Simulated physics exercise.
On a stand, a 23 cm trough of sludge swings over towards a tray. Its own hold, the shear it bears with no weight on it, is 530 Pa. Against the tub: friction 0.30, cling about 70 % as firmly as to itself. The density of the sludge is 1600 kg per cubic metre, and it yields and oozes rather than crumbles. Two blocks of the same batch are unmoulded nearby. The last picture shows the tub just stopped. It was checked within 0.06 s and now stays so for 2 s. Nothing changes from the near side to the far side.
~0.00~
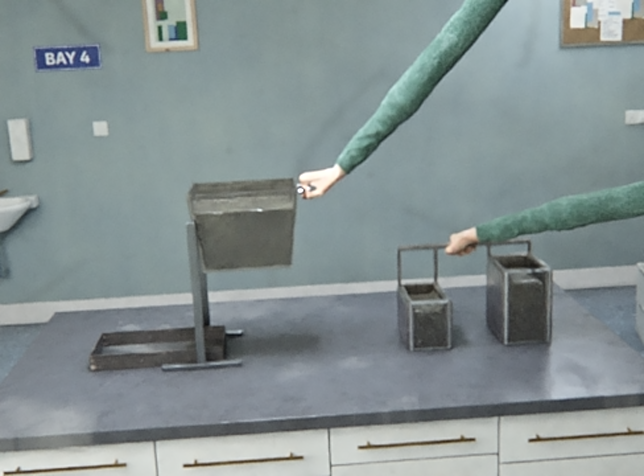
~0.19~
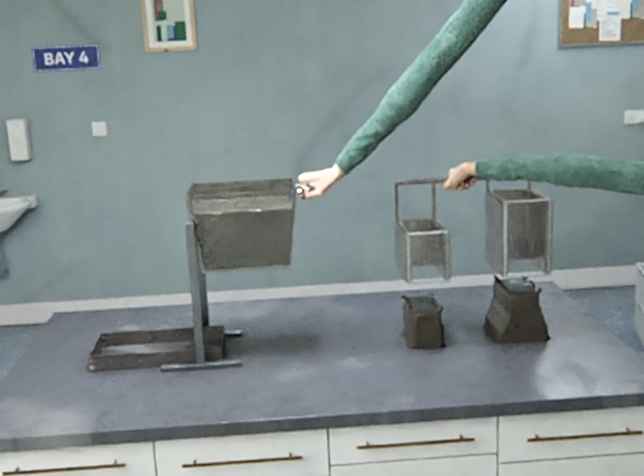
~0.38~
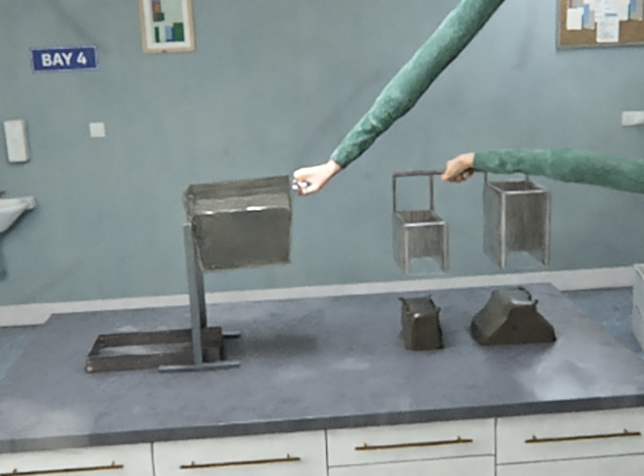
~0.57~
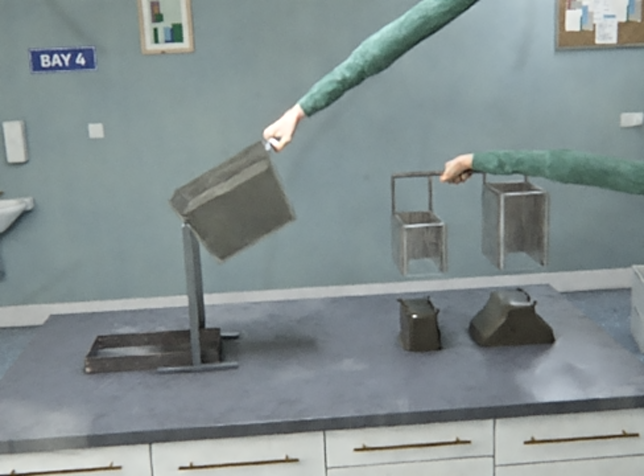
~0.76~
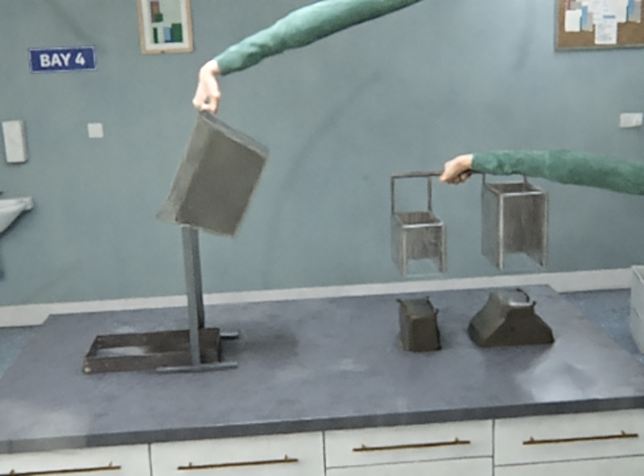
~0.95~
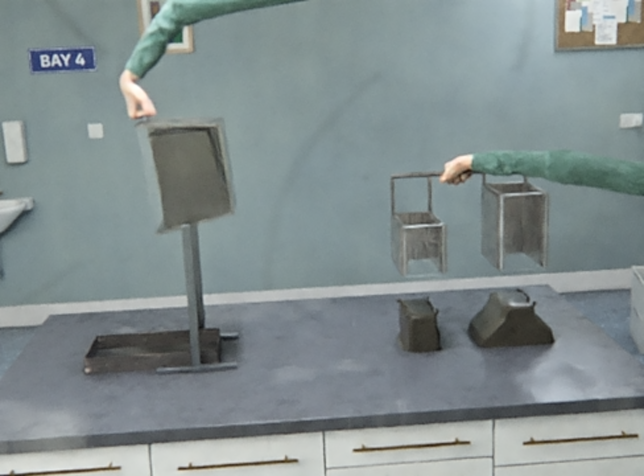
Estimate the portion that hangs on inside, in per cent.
Expect roughly 24 %.
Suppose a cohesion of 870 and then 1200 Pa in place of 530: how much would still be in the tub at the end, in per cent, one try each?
In that order: 0 %, 0 %.
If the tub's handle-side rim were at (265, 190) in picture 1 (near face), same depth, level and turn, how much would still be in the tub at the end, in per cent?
Then about 35 %.
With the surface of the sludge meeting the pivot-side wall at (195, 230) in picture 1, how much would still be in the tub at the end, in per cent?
Then about 40 %.
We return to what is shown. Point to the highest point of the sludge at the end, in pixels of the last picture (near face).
At about (193, 201).
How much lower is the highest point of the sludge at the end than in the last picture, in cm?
Roughly 20 cm.
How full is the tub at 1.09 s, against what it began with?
About 70 %.
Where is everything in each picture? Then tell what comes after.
The first frame shows handle-side rim at (295, 189), tilt 0 degrees; top of the sludge at (205, 212); blocks stand 13 cm, 20 cm (left to right).
The second frame shows handle-side rim at (294, 190), tilt 0 degrees; top of the sludge at (204, 212); blocks stand 12 cm, 17 cm (left to right).
The third frame shows handle-side rim at (290, 186), tilt 3 degrees; top of the sludge at (283, 205); blocks stand 12 cm, 13 cm (left to right).
The fourth frame shows handle-side rim at (261, 148), tilt 28 degrees; top of the sludge at (270, 168); blocks stand 12 cm, 13 cm (left to right).
The fifth frame shows handle-side rim at (196, 118), tilt 64 degrees; top of the sludge at (217, 131); blocks stand 12 cm, 13 cm (left to right).
The sixth frame shows handle-side rim at (136, 128), tilt 95 degrees; top of the sludge at (202, 131); blocks stand 12 cm, 13 cm (left to right).
After 1.09 s, the tub is at 95 degrees and holds 70 %.
After 1.26 s, the tub is at 95 degrees and holds 32 %.
After 1.43 s, the tub is at 95 degrees and holds 26 %.
After 1.60 s, the tub is at 95 degrees and holds 24 %.
After 2.95 s, at the end, the tub is at 95 degrees and holds 24 %.
